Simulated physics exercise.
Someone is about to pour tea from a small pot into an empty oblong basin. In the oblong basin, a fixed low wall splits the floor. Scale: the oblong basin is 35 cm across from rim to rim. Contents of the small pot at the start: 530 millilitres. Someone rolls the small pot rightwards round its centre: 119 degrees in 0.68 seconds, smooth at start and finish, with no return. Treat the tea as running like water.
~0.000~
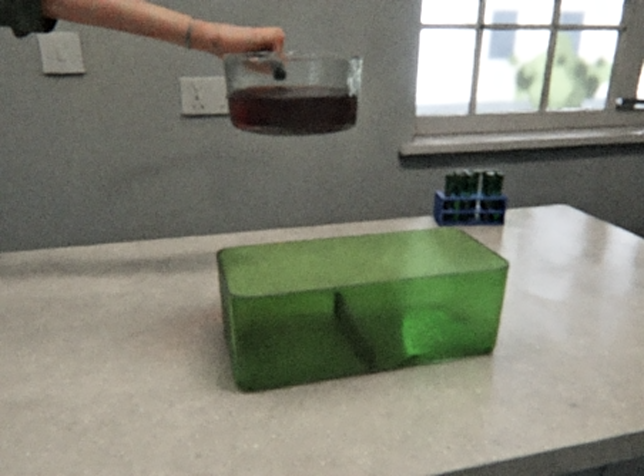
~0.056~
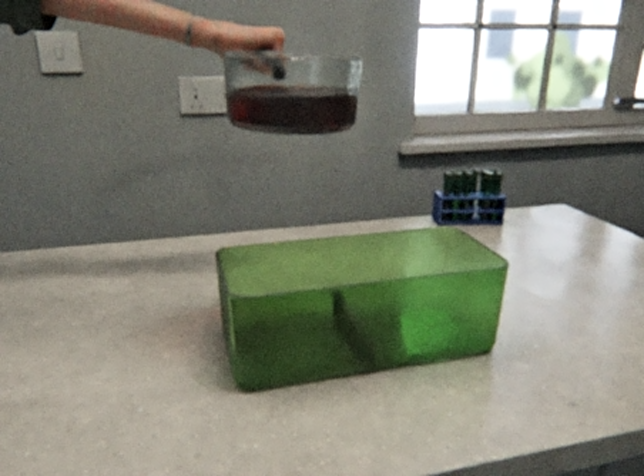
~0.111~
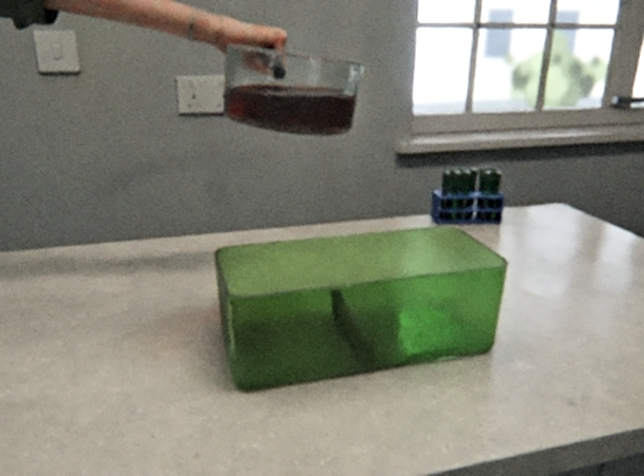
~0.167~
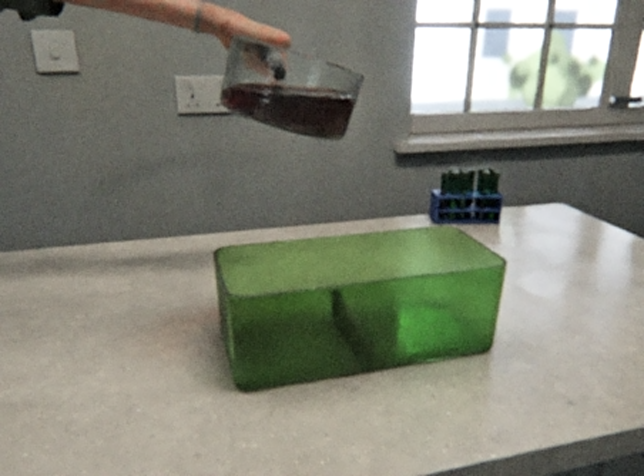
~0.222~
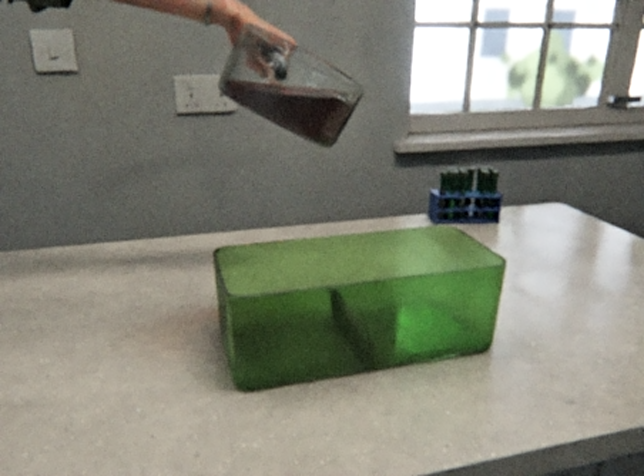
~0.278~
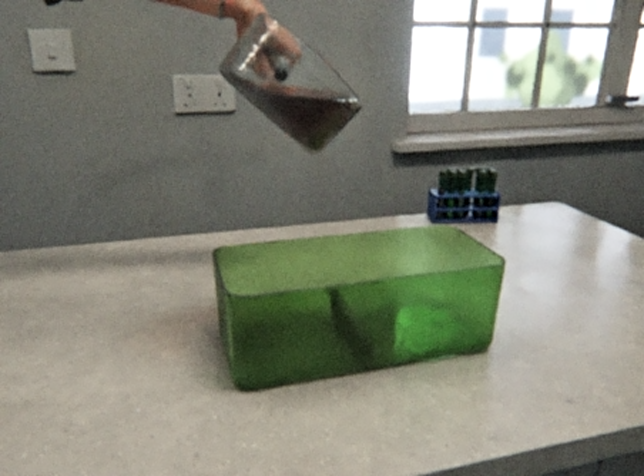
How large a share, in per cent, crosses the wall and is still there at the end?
A share of about 76 per cent.
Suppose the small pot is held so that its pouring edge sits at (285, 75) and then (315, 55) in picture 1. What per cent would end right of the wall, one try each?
The first try gives around 5 percent, the second around 40 percent.
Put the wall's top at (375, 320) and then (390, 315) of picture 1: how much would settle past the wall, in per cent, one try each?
First try about 55 %, second try about 35 %.
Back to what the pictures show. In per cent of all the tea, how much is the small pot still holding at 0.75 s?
2 in a hundred, give or take.
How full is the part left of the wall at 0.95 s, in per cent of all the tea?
About 22 percent.
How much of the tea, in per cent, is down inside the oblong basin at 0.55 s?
24 %, roughly.
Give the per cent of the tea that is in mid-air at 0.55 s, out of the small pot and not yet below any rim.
About 58 per cent.
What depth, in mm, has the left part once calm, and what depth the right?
The left ends up at roughly 6 mm, with the right at roughly 16 mm.
After 0.55 s the tilt is 108° and 18 per cent is still to pour, 0 is left of the wall and 23 right of it.
After 0.75 s the tilt is 119° and 2 per cent is still to pour, 15 is left of the wall and 70 right of it.
After 0.95 s the tilt is 119° and 0 per cent is still to pour, 22 is left of the wall and 75 right of it.
After 1.18 s the tilt is 119° and 0 per cent is still to pour, 22 is left of the wall and 76 right of it.
In the end 22 per cent lies left of the wall, 76 right of it and 2 outside.
